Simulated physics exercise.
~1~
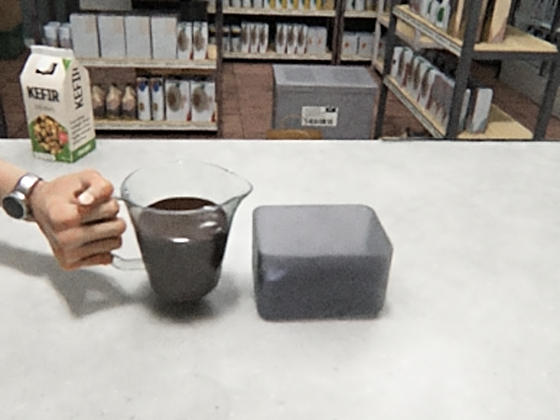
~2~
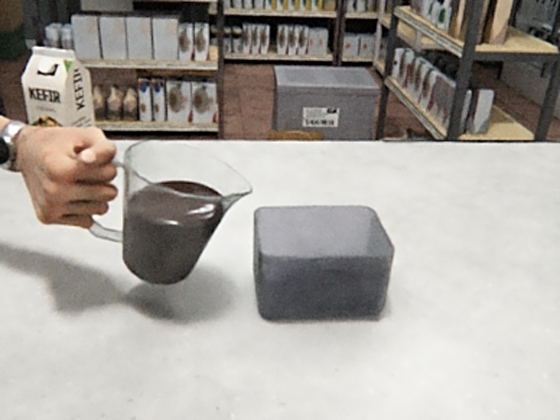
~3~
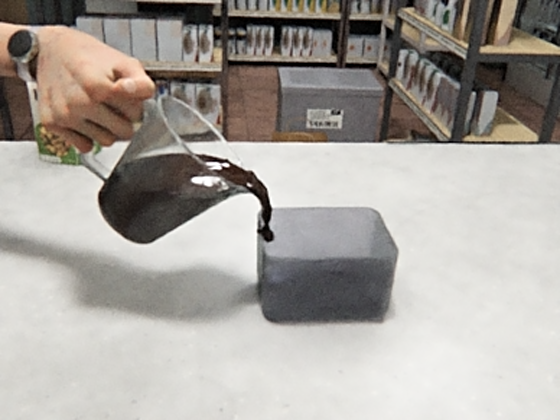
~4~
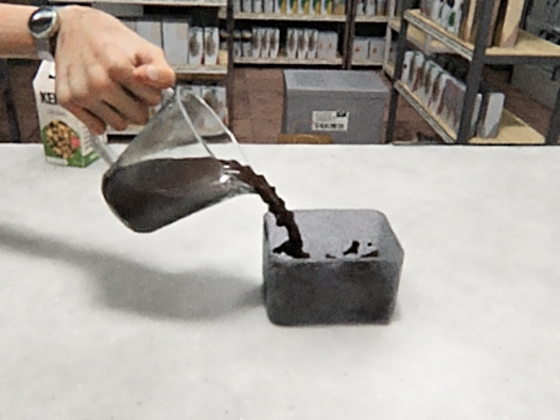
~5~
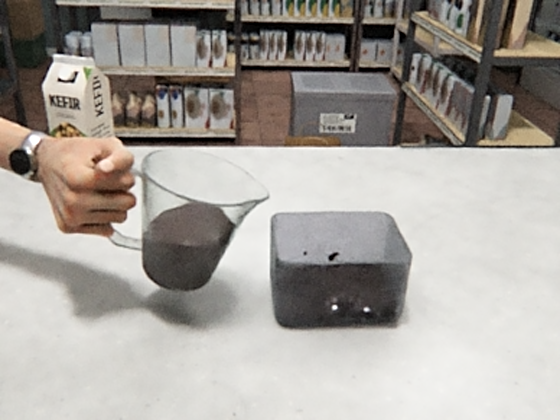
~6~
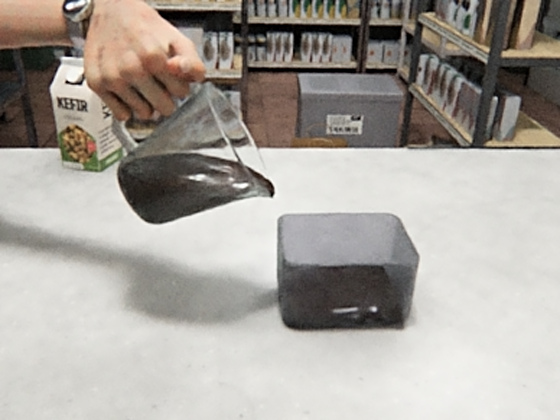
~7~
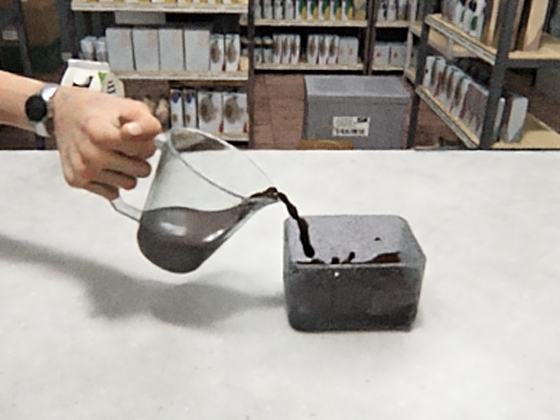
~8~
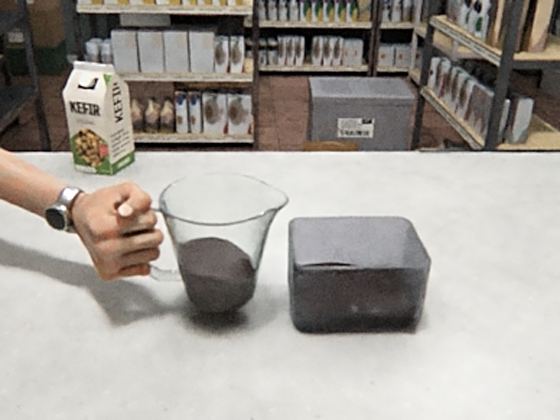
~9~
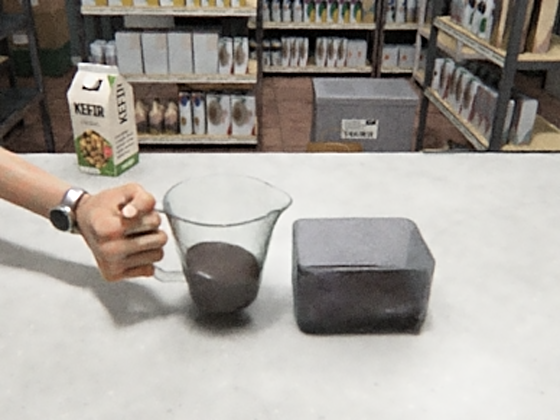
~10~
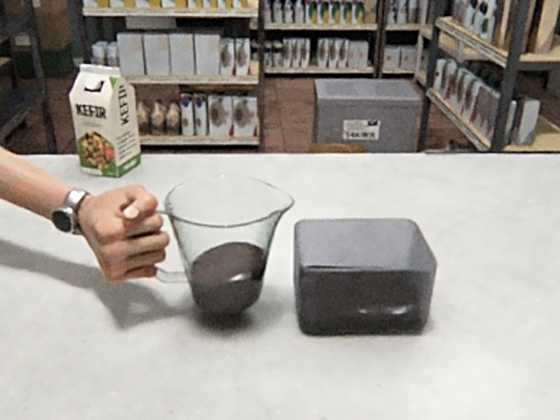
In a storeroom, a hand tilting a glass jug to pour dark liquid into a grey tub in bursts, then setting it down partly full.
